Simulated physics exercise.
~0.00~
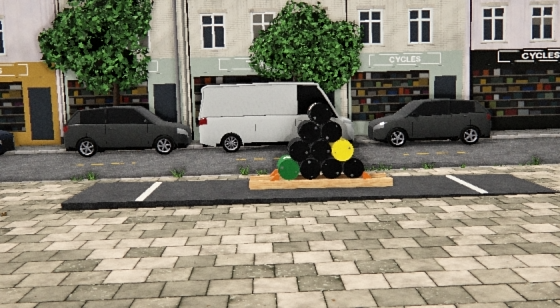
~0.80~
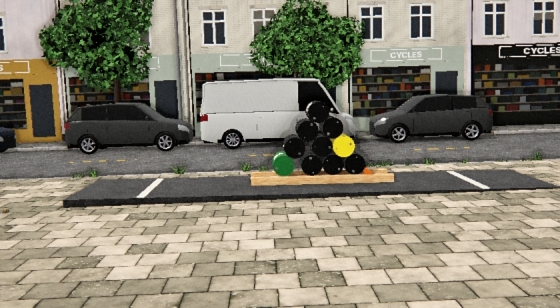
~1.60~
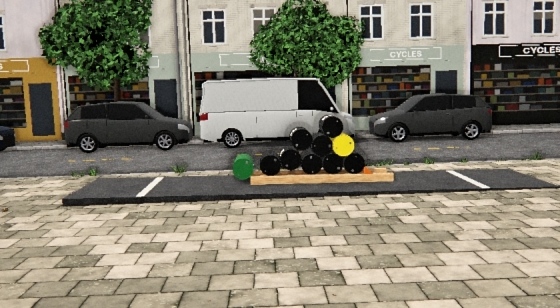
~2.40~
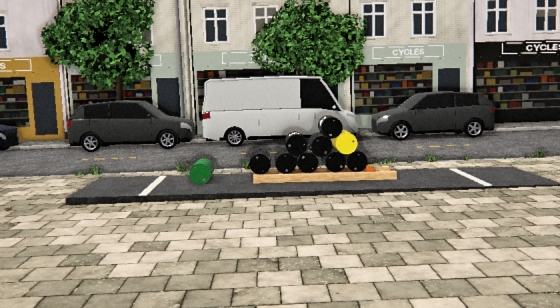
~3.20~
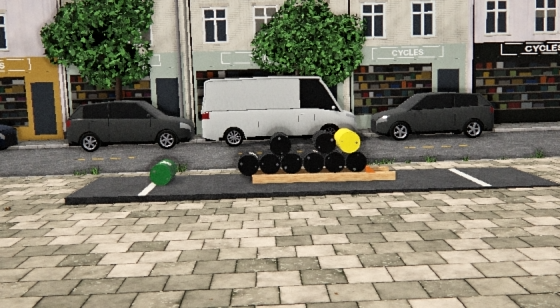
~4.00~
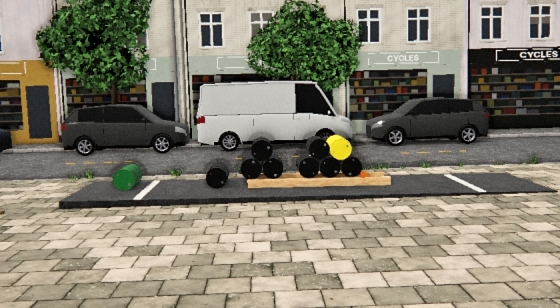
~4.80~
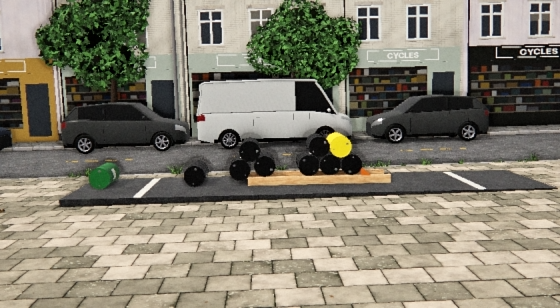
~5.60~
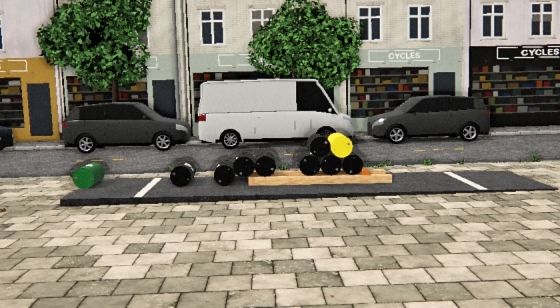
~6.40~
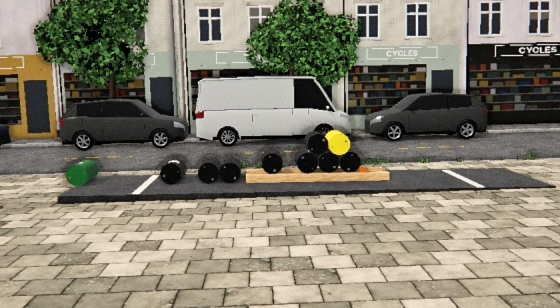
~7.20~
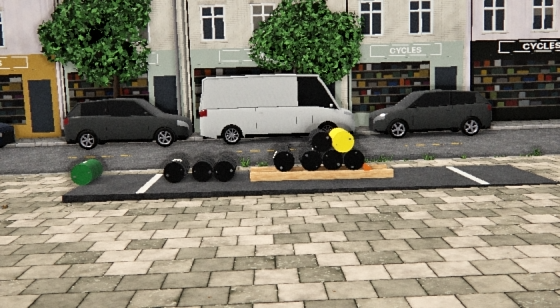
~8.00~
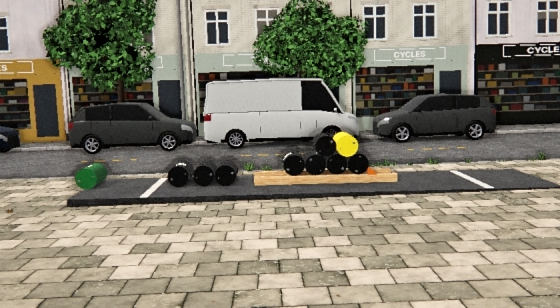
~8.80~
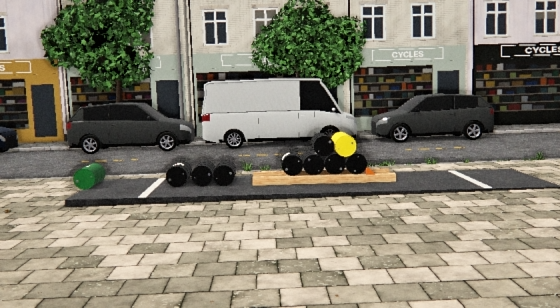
A green drum rolled left out of a stacked pile, off the wooden base and past the white line, and several black drums tumbled after it, three settling side by side short of the line while the yellow one stayed up on the remaining pile.
